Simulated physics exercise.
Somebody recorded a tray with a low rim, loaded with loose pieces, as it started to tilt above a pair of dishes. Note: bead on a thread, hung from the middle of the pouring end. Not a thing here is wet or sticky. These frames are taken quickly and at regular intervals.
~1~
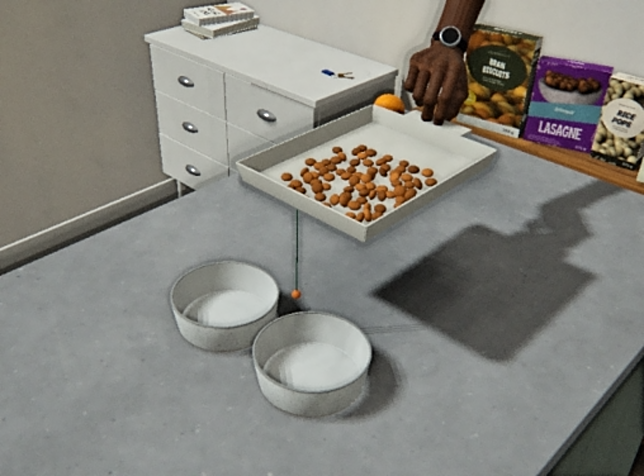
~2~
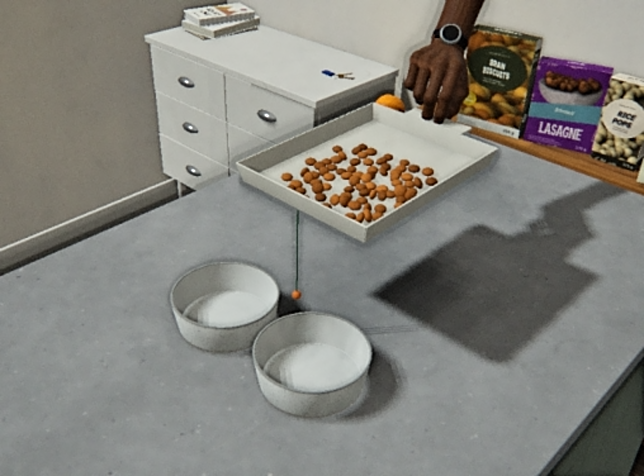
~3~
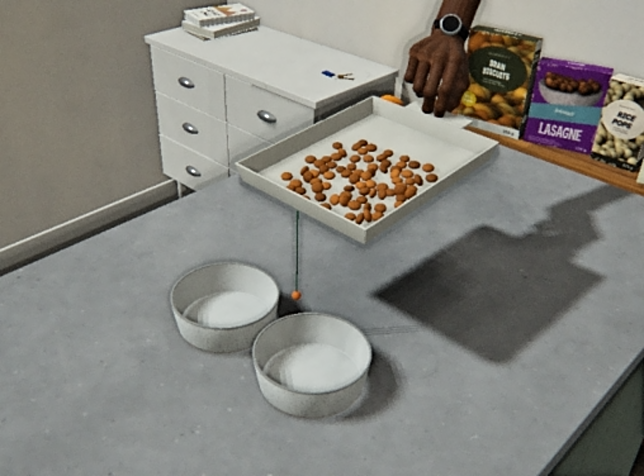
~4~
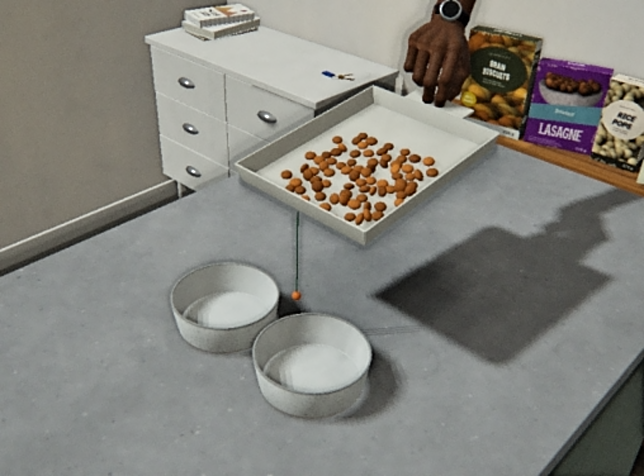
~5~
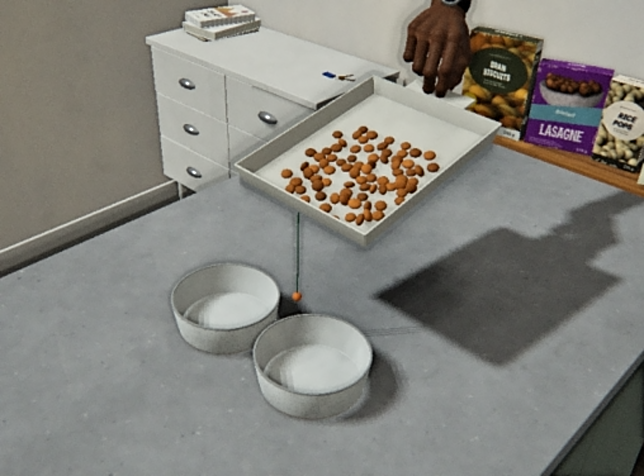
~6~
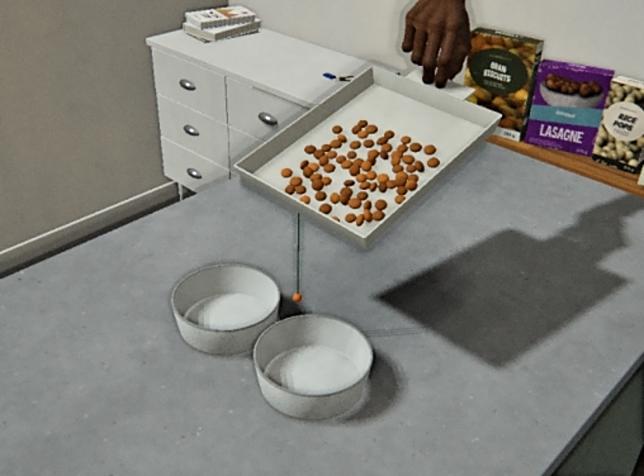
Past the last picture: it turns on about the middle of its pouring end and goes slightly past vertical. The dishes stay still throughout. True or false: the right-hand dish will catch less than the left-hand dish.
False, the right-hand dish catches more.
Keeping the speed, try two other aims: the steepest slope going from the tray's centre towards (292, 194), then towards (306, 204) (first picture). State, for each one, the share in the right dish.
Respectively close to 10 and 60 in a hundred.
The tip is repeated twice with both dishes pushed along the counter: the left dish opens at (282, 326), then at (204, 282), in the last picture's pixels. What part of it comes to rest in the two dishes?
You'd get about 90 per cent first and about 70 per cent second.
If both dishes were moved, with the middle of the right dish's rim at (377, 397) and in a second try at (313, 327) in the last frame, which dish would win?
In order of the tries: The dish on the left side, then the dish on the right side.
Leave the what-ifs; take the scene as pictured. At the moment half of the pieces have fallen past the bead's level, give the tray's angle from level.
Angle: Close to 105°.
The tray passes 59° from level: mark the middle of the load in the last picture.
The load is centred about (333, 188).
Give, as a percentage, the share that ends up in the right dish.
Roughly 80 in a hundred.
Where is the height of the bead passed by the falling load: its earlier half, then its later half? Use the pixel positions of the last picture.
It goes through near (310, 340) first, then near (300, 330).
Soon, tray tipped steeply; all on the tray.
A while on, tray tipped right over; about half on the tray; about a third in the right dish; a stray few in the left dish; a small part in the air.
Towards the end, tray tipped past a quarter turn; most in the right dish; a small part in the left dish; a small part outside both.
Finally, tray tipped past a quarter turn; most in the right dish; a small part in the left dish; a small part outside both.
